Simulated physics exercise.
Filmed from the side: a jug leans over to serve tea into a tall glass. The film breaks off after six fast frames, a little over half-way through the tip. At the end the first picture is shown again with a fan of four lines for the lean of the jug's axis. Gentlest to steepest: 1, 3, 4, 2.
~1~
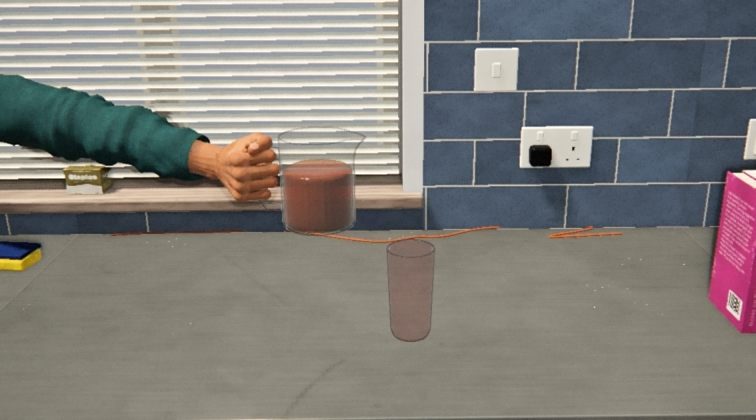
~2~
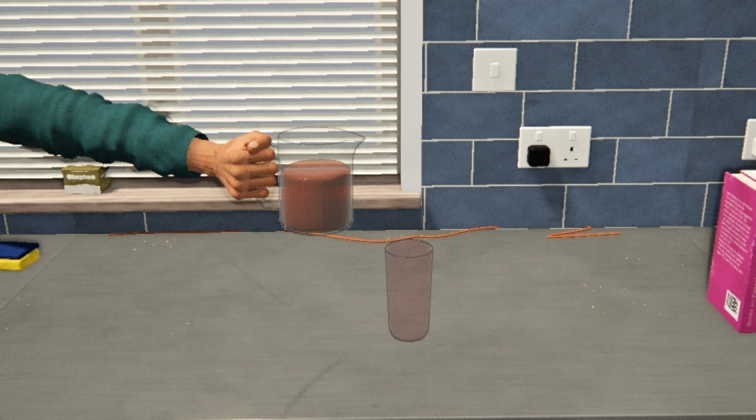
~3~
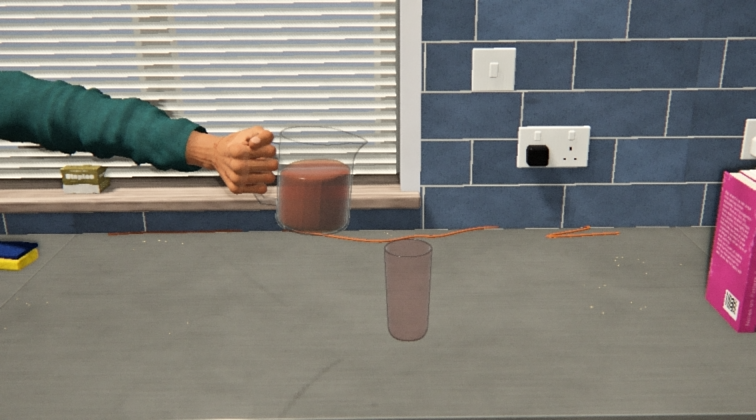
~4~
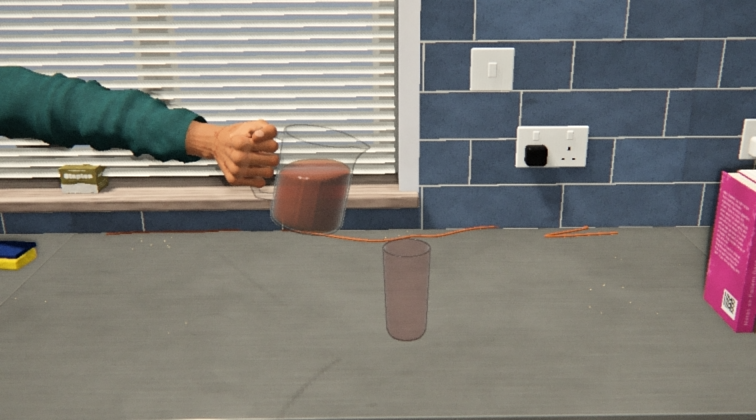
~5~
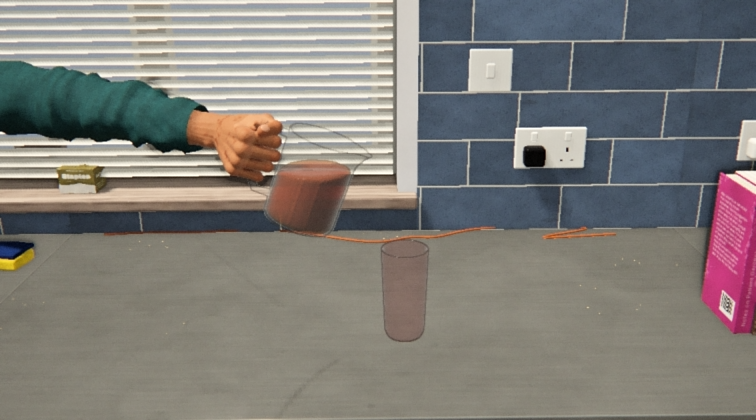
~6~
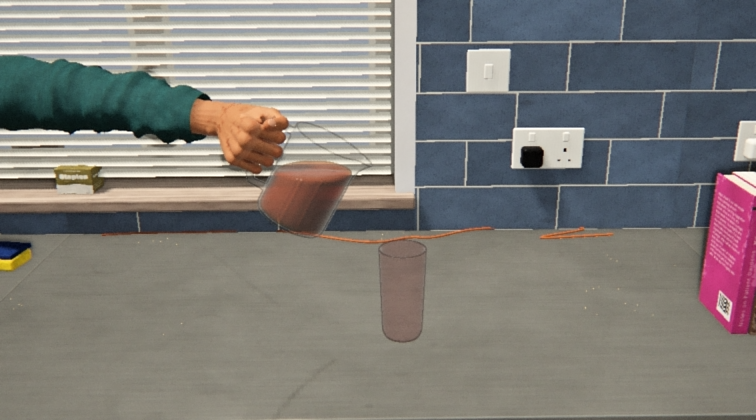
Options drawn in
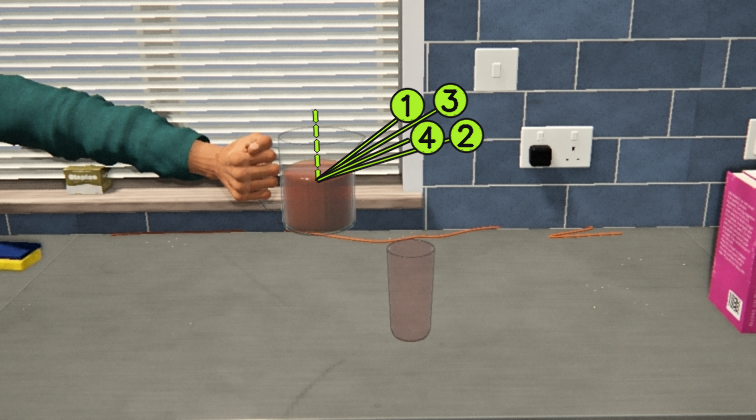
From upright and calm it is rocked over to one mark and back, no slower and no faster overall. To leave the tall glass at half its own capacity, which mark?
Take 4.
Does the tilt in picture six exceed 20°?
Yes, it does.
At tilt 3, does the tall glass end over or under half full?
Under.
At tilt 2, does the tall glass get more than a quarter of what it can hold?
Yes.
On the marked copy, 1 at (396, 120); 2 at (449, 139); 3 at (436, 110); 4 at (408, 140).
With 1, the tall glass ends with about 18 % of what it can hold.
With 2, the tall glass ends with about 71 % of what it can hold.
With 3, the tall glass ends with about 32 % of what it can hold.
With 4, the tall glass ends with about 52 % of what it can hold.
